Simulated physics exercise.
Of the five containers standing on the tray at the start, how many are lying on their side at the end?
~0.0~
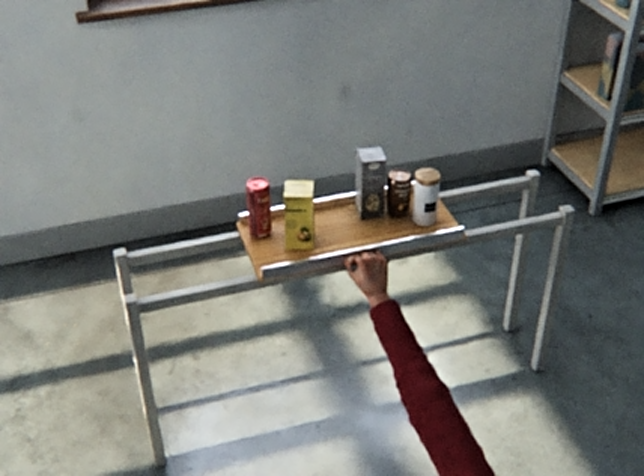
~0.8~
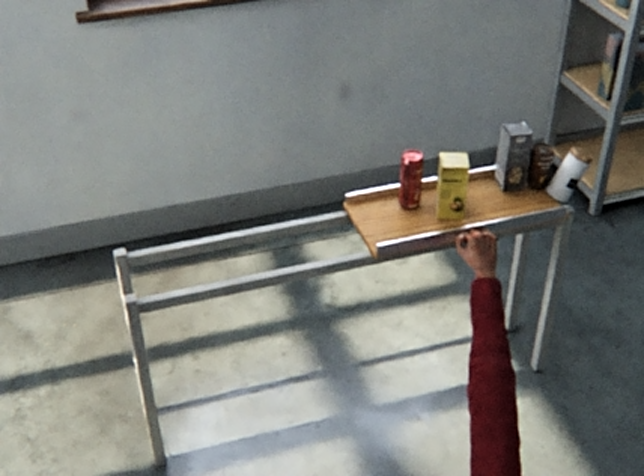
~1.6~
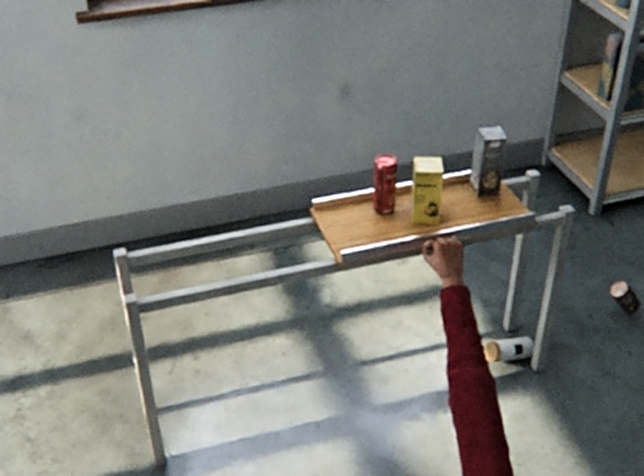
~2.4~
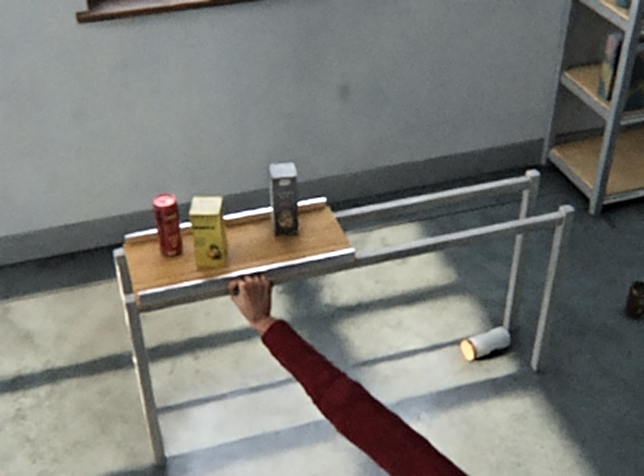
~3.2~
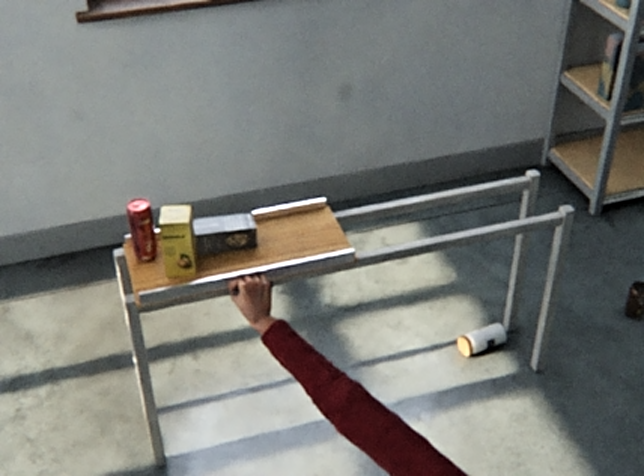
Two of them end up on their side, the white jar on the floor and the grey carton on the tray.
